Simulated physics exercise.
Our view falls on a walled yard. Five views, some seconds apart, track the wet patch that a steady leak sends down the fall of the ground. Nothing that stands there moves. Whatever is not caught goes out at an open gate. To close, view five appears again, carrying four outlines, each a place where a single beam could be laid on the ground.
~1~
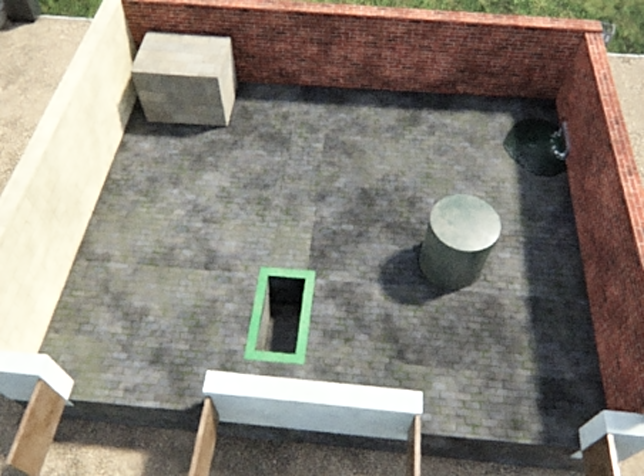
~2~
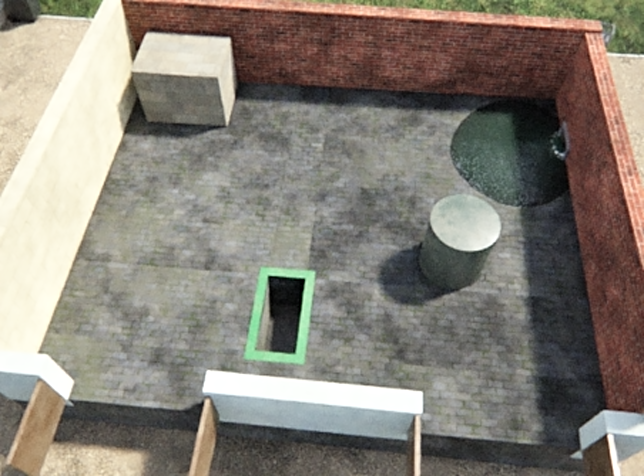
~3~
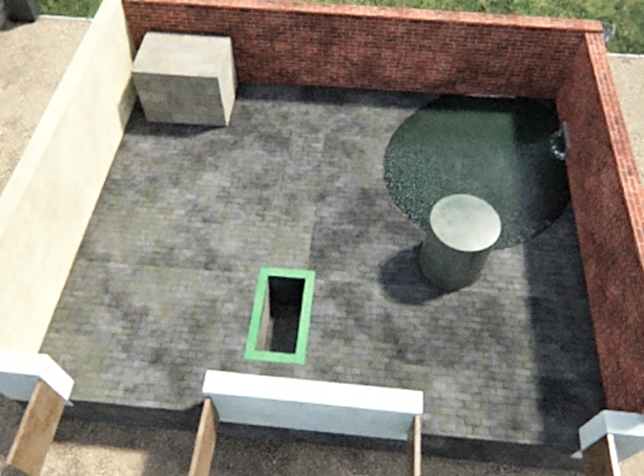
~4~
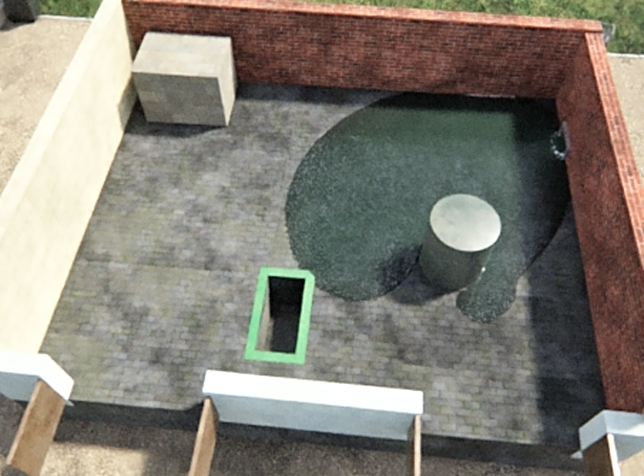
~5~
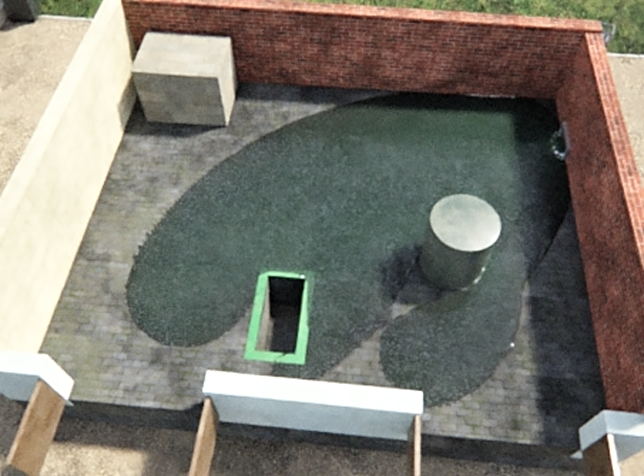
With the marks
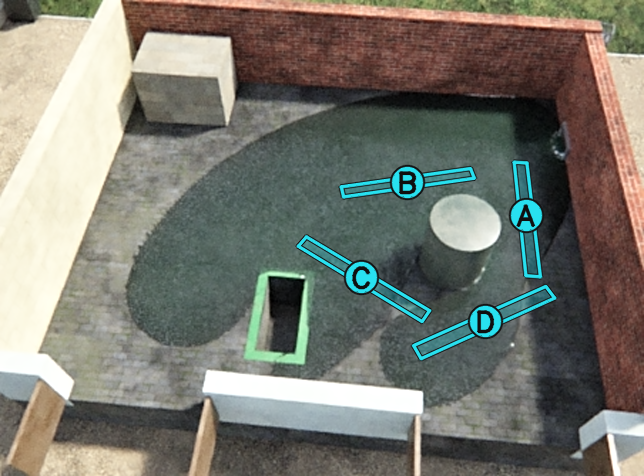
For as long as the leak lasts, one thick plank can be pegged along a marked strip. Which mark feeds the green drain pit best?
D is best.
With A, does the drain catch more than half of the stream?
No.
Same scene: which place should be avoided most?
That would be C.
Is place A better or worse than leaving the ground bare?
Place A is worse.
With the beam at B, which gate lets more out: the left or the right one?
More leaves on the left.
In cyan, A from (533, 276) to (520, 162); B from (342, 191) to (472, 173); C from (302, 241) to (425, 316); D from (417, 352) to (550, 292).
With A, about 21 % of the stream goes into the green drain pit, about 79 % out by the gates.
With B, about 18 % of the stream goes into the green drain pit, about 81 % out by the gates.
With C, next to none of the stream goes into the green drain pit, about 99 % out by the gates.
With D, about 33 % of the stream goes into the green drain pit, about 67 % out by the gates.
